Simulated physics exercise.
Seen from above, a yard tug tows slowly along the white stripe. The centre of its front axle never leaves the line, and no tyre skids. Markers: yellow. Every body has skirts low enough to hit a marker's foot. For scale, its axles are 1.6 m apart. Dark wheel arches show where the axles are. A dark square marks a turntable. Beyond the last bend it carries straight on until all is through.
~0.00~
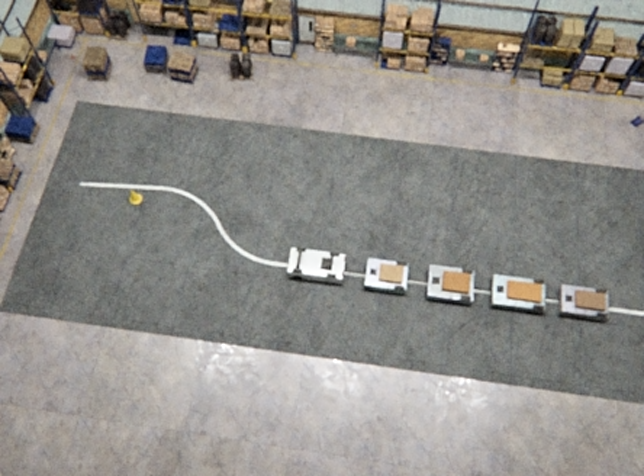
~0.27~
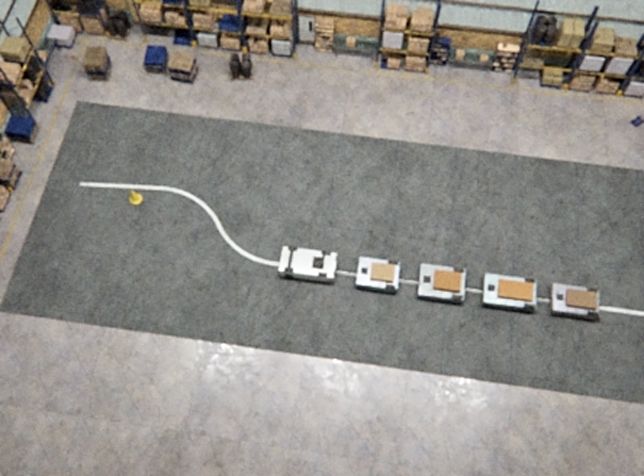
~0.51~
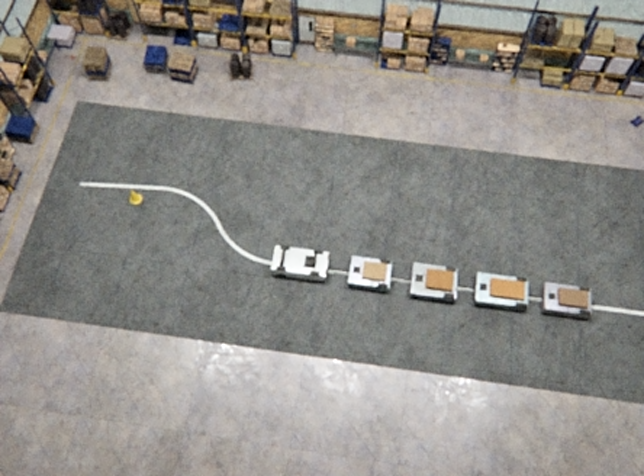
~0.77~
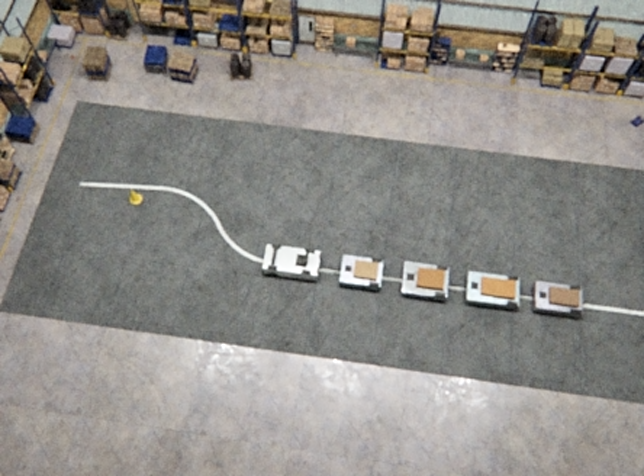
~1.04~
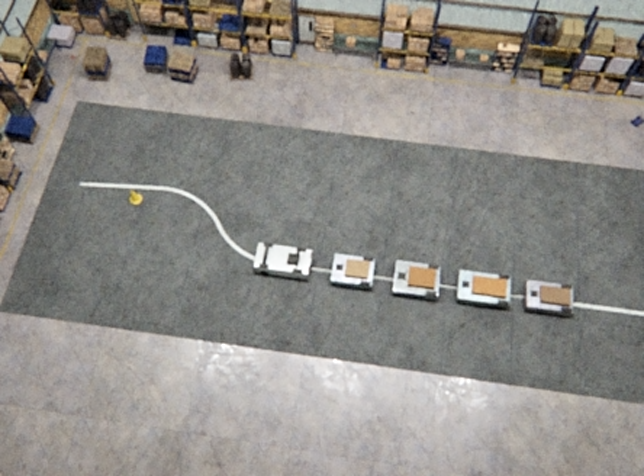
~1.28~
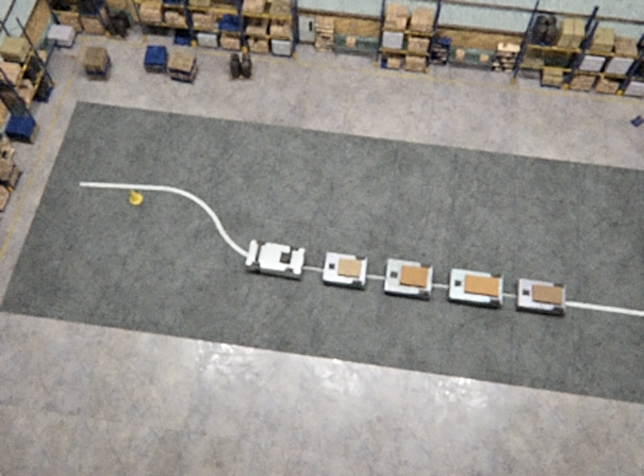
In the video, seen from above, a white tug slowly tows four box-loaded trailers leftward along a white line on a dark floor, its front reaching the start of the line's curve, while a small yellow marker stays still.
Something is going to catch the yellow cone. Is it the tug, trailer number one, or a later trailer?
The blame goes to the tug.
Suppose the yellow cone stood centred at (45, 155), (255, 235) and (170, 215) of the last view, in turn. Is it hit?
First missed, second hit, third hit.
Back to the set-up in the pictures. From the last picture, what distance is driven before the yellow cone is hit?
After some 7.0 m.
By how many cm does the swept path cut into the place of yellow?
Yellow 70.
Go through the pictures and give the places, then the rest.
Nose (293, 260); last axle (602, 303); still straight; yellow (135, 197); 4 trailers, in the first frame.
Nose (284, 259); last axle (593, 302); still straight, in the second frame.
Nose (277, 258); last axle (585, 300); still straight, in the third frame.
Nose (268, 256); last axle (576, 299); still straight, in the fourth frame.
Nose (260, 255); last axle (567, 298); still straight, in the fifth frame.
Nose (252, 253); last axle (559, 297); turned 2°; yellow (135, 197), in the sixth frame.
By 6.1 s, the last axle is at (407, 277) of the last picture, 5 cm off the line; the yard tug has hit yellow.
By 6.9 s, the last axle is at (383, 273) of the last picture, on the line.
By 18.2 s, the last axle is at (54, 179) of the last picture, 10 cm off the line; 1 of 1 struck in all.
